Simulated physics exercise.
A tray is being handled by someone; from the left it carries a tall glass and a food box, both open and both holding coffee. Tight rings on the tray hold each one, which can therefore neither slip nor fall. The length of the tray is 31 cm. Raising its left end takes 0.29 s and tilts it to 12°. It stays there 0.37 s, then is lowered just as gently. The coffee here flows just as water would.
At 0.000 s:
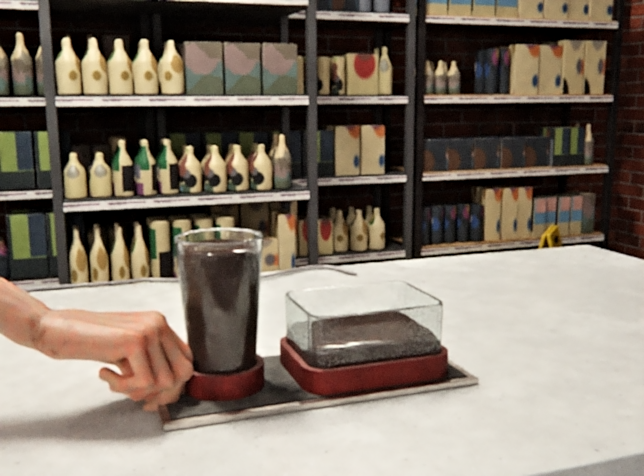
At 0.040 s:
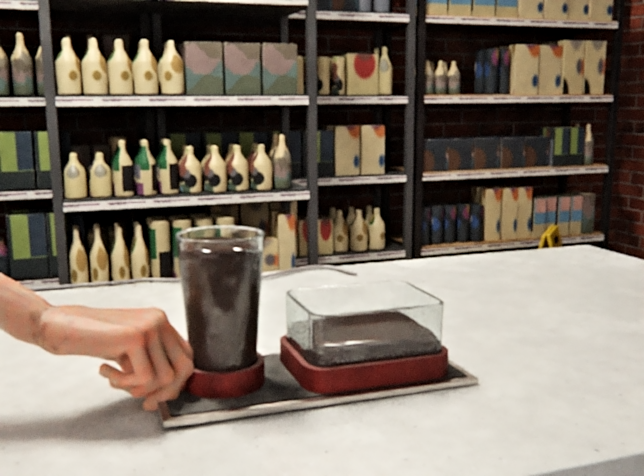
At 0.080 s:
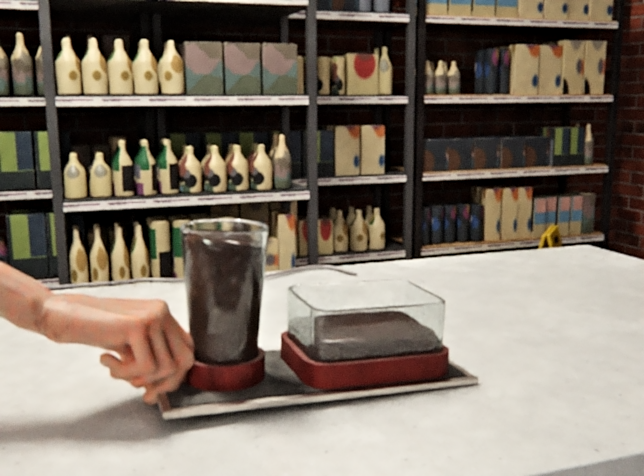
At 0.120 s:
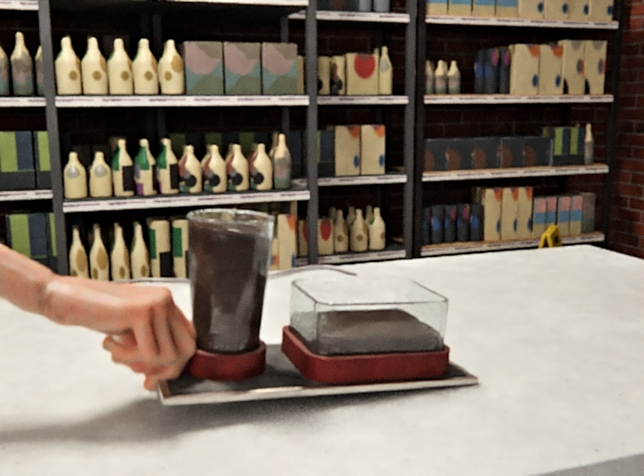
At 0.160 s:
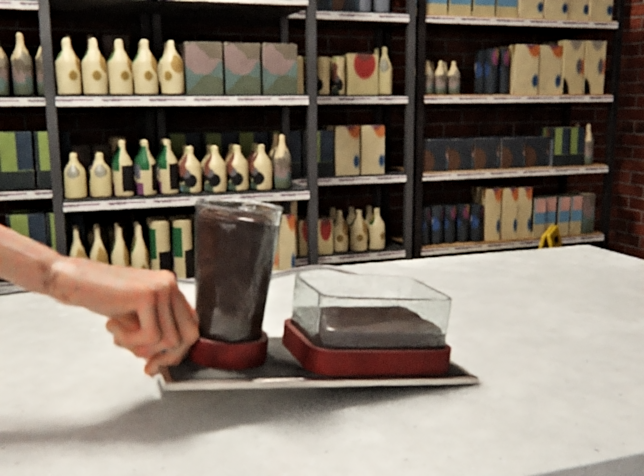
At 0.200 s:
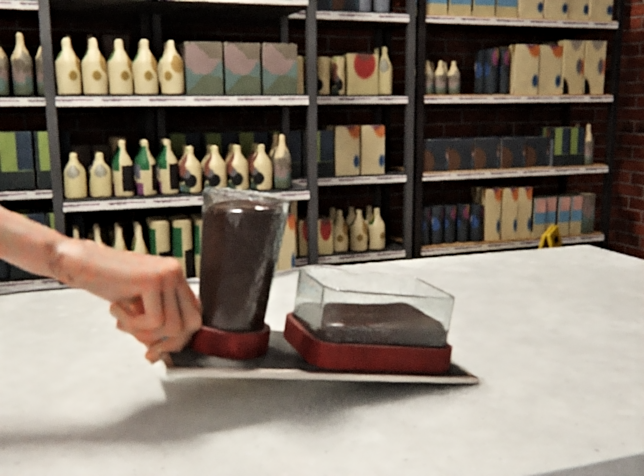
Tray with a tall glass and clear box of dark contents slowly tilting as a hand raises its left end.
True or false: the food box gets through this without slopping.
True.
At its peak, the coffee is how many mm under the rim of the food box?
Roughly 9 mm.
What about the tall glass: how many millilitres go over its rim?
10 ml.
Then, 0.45 s in, the slope is 12°; losses from the left are 8, 0 ml.
Then, 0.70 s in, the slope is 11°; losses from the left are 10, 0 ml.
Then, 0.95 s in, the slope is 0°; losses from the left are 10, 0 ml.
Then, 1.20 s in, the slope is 0°; losses from the left are 10, 0 ml.
Finally, losses from the left are 10, 0 ml.
